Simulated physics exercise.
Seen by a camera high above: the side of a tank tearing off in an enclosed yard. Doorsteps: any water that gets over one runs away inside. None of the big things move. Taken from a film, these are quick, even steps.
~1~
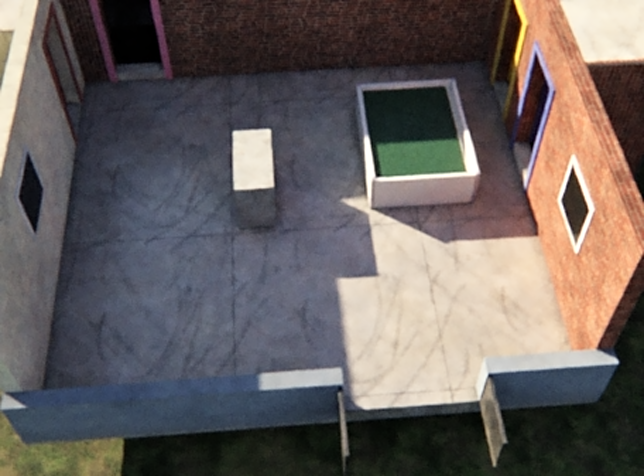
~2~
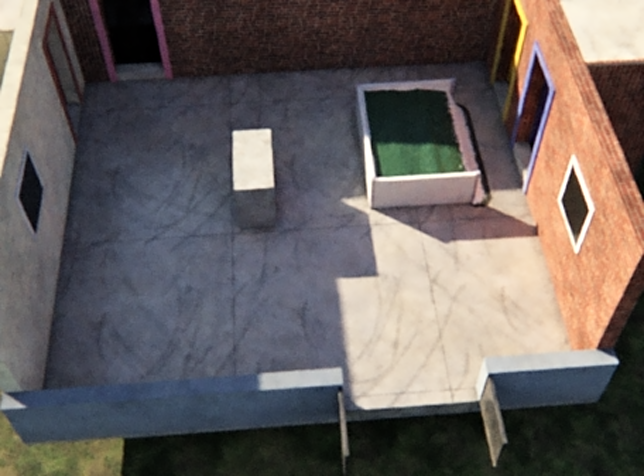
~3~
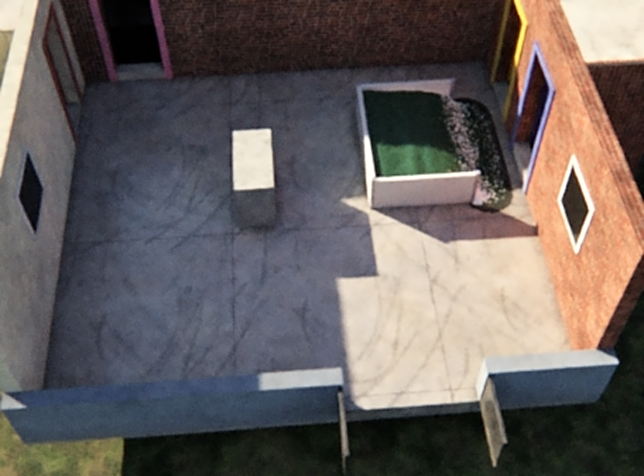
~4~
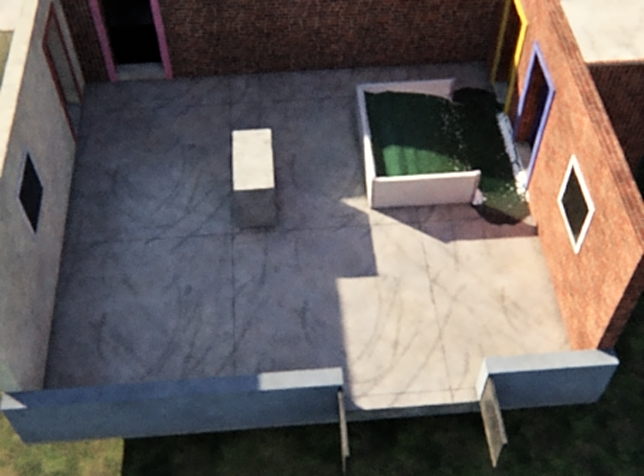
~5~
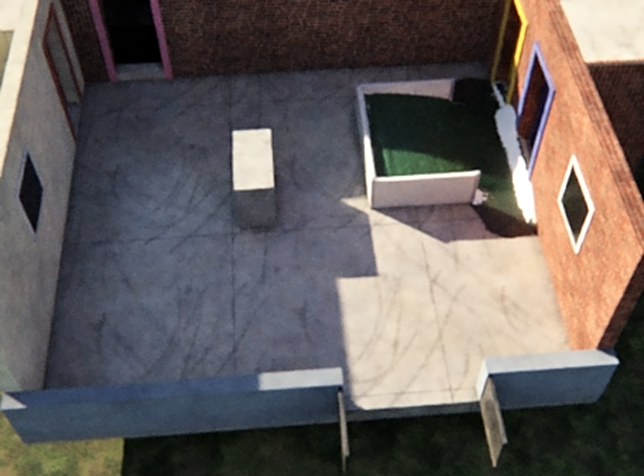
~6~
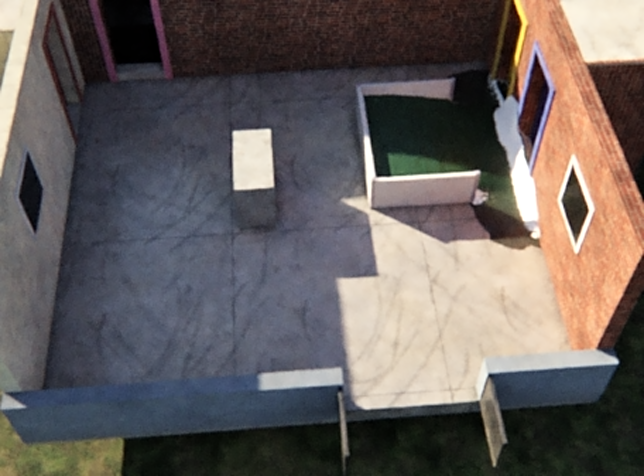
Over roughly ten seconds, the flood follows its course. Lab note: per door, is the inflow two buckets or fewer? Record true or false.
Yellow door false; blue door false; pink door true; red door true.
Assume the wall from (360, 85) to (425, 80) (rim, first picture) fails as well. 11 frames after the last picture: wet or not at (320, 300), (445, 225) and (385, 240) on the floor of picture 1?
One by one: Unsoaked; unsoaked; unsoaked.
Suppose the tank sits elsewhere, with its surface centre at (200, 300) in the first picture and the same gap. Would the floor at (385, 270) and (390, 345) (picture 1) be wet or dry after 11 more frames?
Point 1: Soaked through; point 2: Soaked through.
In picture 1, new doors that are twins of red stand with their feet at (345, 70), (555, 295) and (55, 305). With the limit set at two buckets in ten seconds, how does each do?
Stays below the line; stays below the line; stays below the line.
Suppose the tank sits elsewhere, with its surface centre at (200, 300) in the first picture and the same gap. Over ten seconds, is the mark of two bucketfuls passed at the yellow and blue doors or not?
Yellow: Within the limit; blue: Within the limit.
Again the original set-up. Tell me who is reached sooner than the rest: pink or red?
The pink-painted one.
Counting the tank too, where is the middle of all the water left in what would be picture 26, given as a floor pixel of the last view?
My guess is about (442, 180).
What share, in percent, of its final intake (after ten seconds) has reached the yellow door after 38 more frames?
Around 100 in a hundred.
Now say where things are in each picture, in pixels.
Still water in the open tank at (415, 131), in the first frame.
Water pours out at (459, 144) and has run to (476, 205), in the second frame.
Water pours out at (459, 145) and has run to (498, 206), in the third frame.
The front is at (525, 210), out from the gap at (459, 146), in the fourth frame.
Water pours out at (459, 146) and has run to (535, 230), in the fifth frame.
The front is at (538, 242), out from the gap at (459, 146), in the sixth frame.
A moment on, water covers 10 % of the floor; the yellow door over two buckets in, the blue door far over two buckets in, the pink door not reached, the red door not reached.
Next, water covers 20 % of the floor; the yellow door far over two buckets in, the blue door far over two buckets in, the pink door not reached, the red door not reached.
Then, water covers 30 % of the floor; the yellow door far over two buckets in, the blue door far over two buckets in, the pink door not reached, the red door not reached.
Later, water covers 55 % of the floor; the yellow door far over two buckets in, the blue door far over two buckets in, the pink door wet at the sill, nothing in, the red door not reached.
In the end, water covers 75 % of the floor; the yellow door far over two buckets in, the blue door far over two buckets in, the pink door wet at the sill, nothing in, the red door wet at the sill, nothing in.
